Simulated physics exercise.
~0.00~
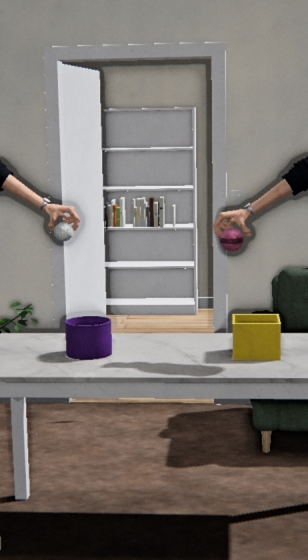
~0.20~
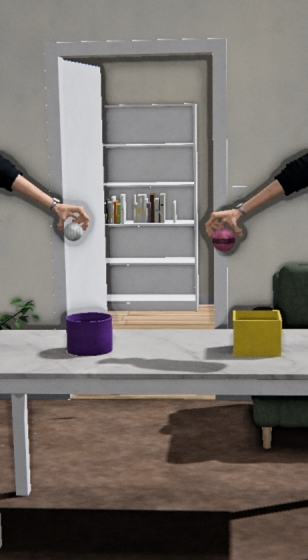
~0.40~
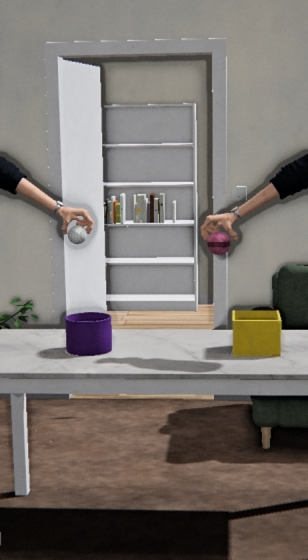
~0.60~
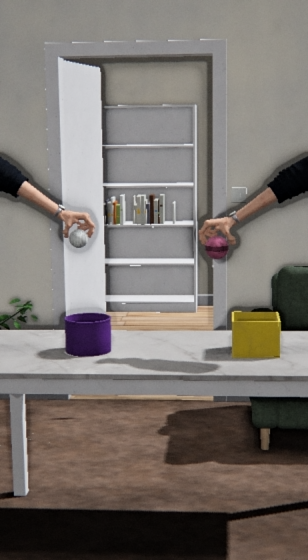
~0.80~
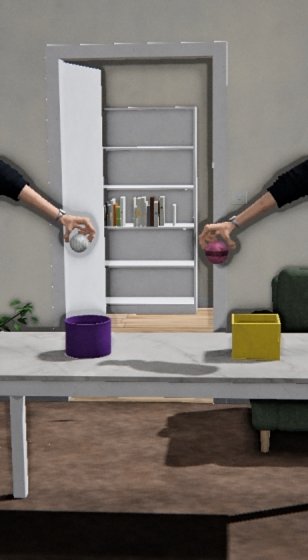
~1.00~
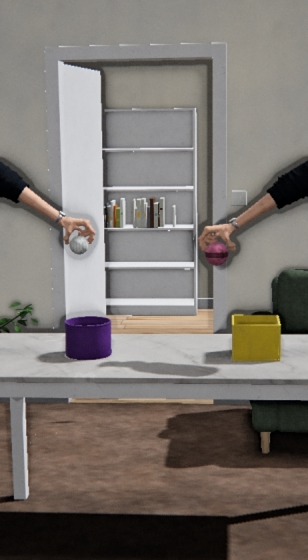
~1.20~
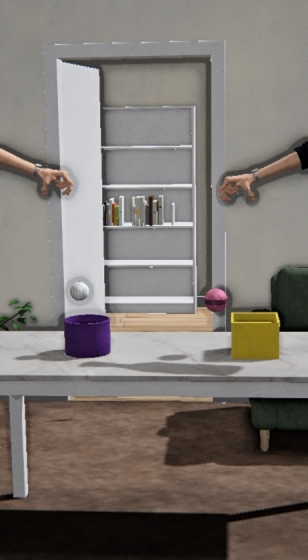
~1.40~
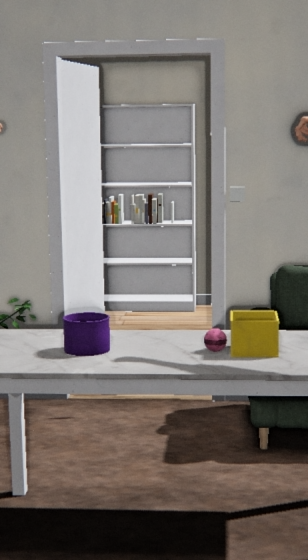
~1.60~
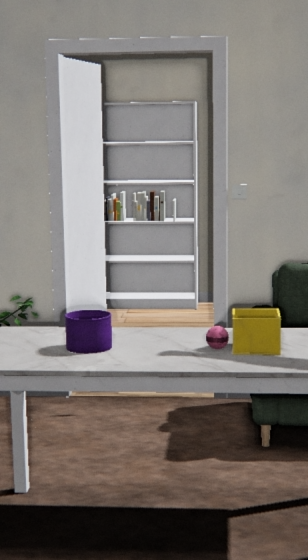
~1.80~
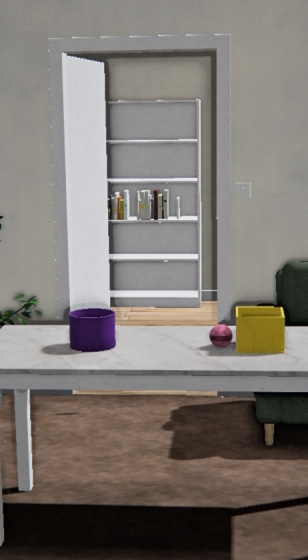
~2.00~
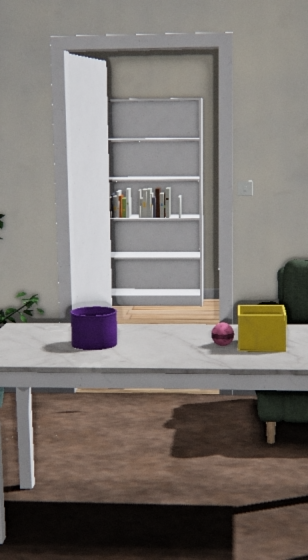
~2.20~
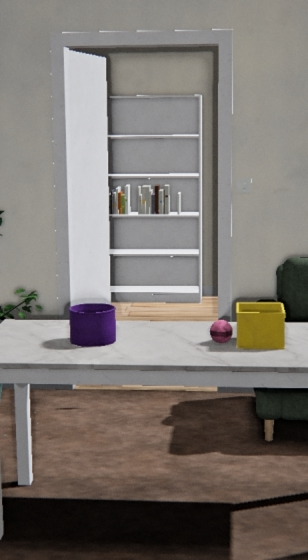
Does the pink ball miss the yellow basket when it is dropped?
Yes, the pink ball comes down on the table just to the left of the yellow basket and stays there.
